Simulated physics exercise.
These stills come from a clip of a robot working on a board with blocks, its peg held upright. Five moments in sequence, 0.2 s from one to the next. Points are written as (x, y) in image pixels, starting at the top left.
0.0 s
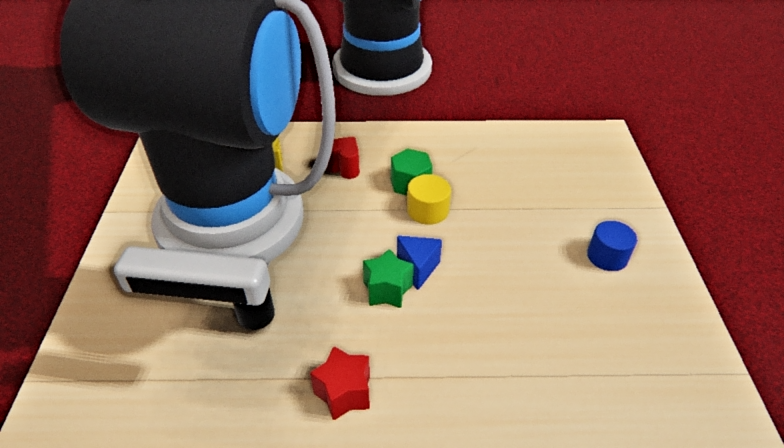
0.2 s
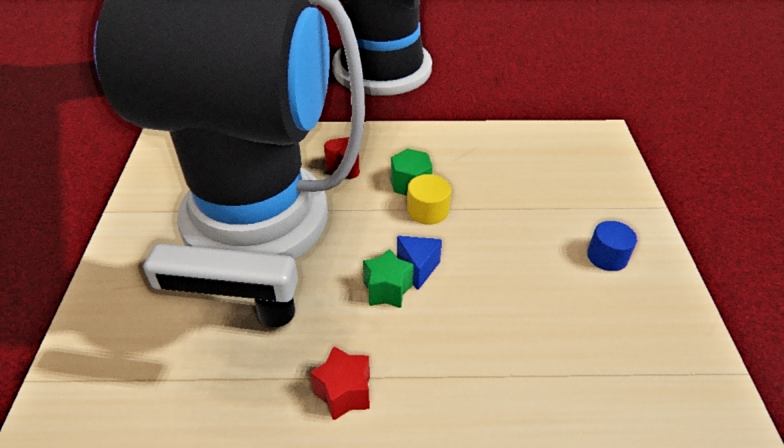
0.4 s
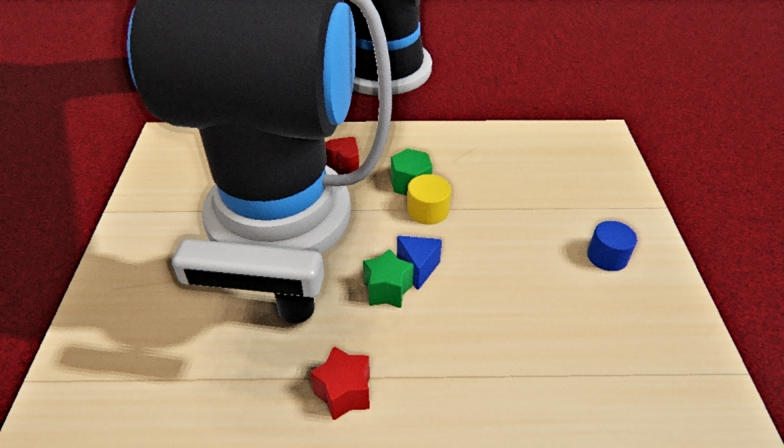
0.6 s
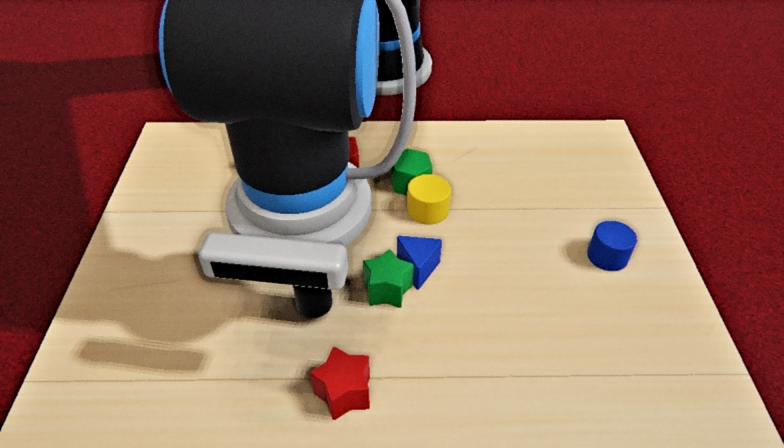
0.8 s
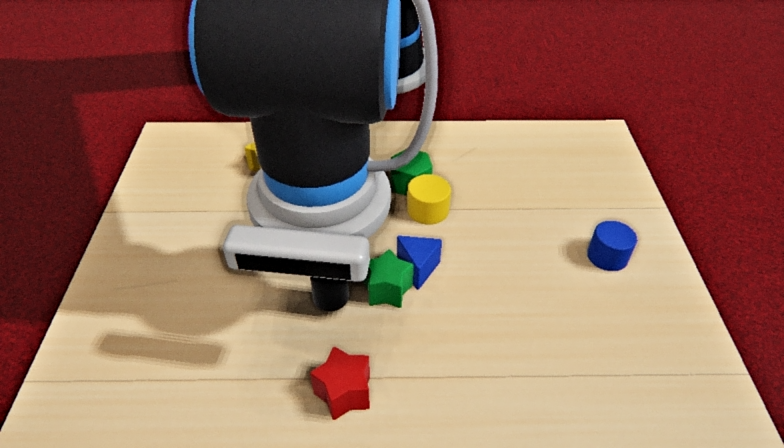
On a wooden board over red carpet, a robot arm gliding slowly right toward a green star-shaped block, the visible blocks staying still.
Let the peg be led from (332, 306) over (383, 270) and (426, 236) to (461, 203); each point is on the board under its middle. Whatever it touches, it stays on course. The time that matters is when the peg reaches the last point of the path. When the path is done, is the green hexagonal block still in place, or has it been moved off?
Here's my answer: The green hexagonal block gets displaced.
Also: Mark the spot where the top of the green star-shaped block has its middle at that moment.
The centre of its top will be at (427, 253).
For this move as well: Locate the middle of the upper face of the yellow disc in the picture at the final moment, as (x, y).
My best guess is (441, 161).
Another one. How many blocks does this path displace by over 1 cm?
My guess is at least three.
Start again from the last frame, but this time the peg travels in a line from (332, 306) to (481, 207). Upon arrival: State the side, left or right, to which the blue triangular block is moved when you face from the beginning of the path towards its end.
It is pushed towards the right-hand side.
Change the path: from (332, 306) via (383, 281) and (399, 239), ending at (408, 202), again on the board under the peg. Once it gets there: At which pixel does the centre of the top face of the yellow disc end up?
It should be at about (445, 177).
The first path, step by step. One third of the way, peg (383, 261); green star-shaped block (417, 257), turned 35° clockwise; blue triangular block (449, 244).
Two thirds of the way, peg (427, 227); green star-shaped block (427, 253), turned 65° clockwise; blue triangular block (466, 245).
At the end, peg (462, 195); green star-shaped block (427, 253), turned 65° clockwise; green hexagonal block (403, 149); blue triangular block (466, 245); yellow disc (441, 161).
